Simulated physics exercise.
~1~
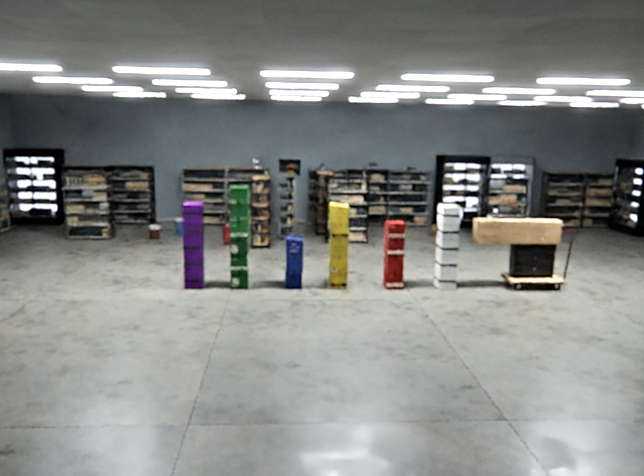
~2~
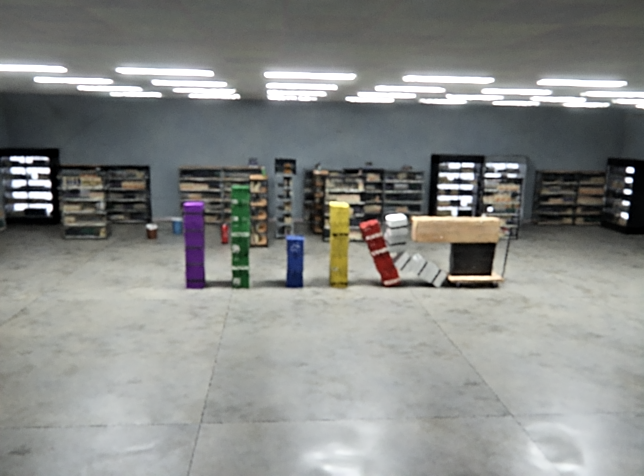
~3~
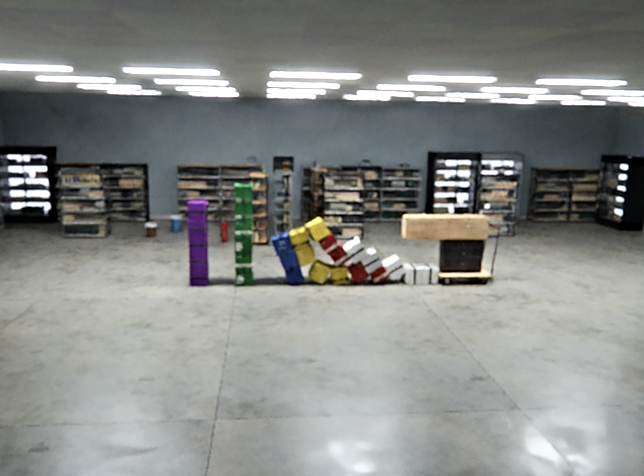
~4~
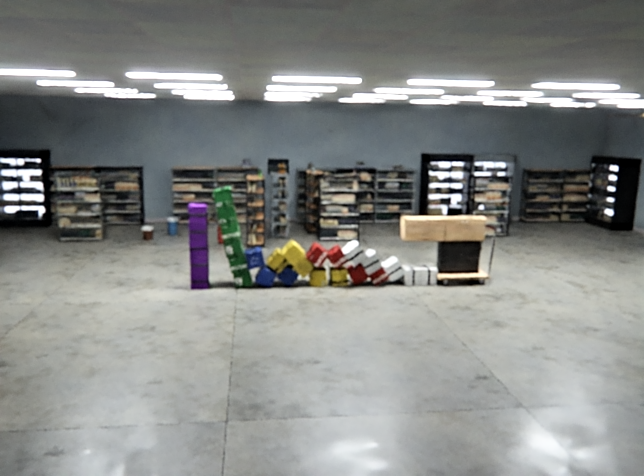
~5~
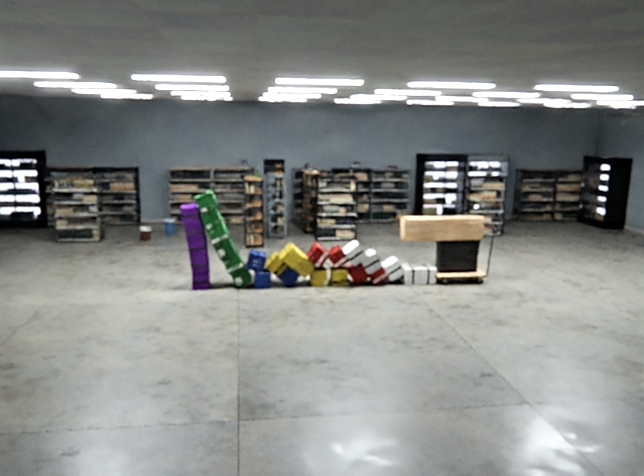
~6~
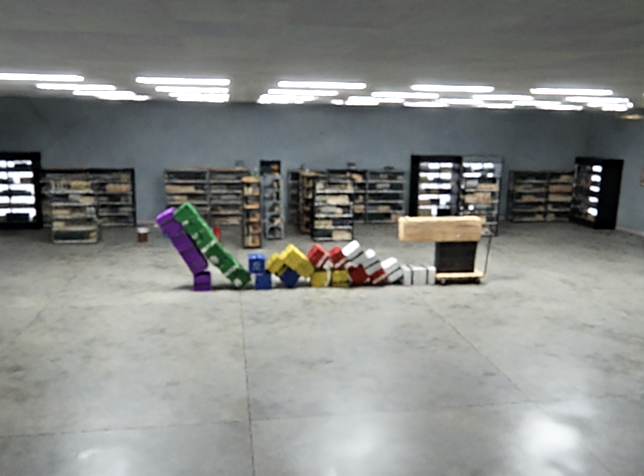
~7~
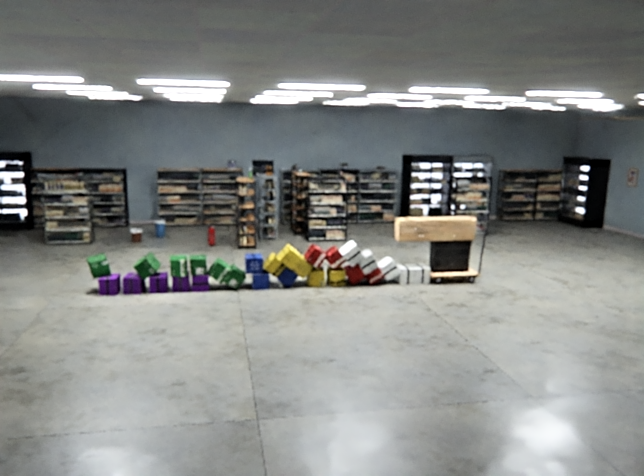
Loaded trolley rolling left into a white carton stack, toppling red, yellow, blue, green and purple stacks into a low scattered line.
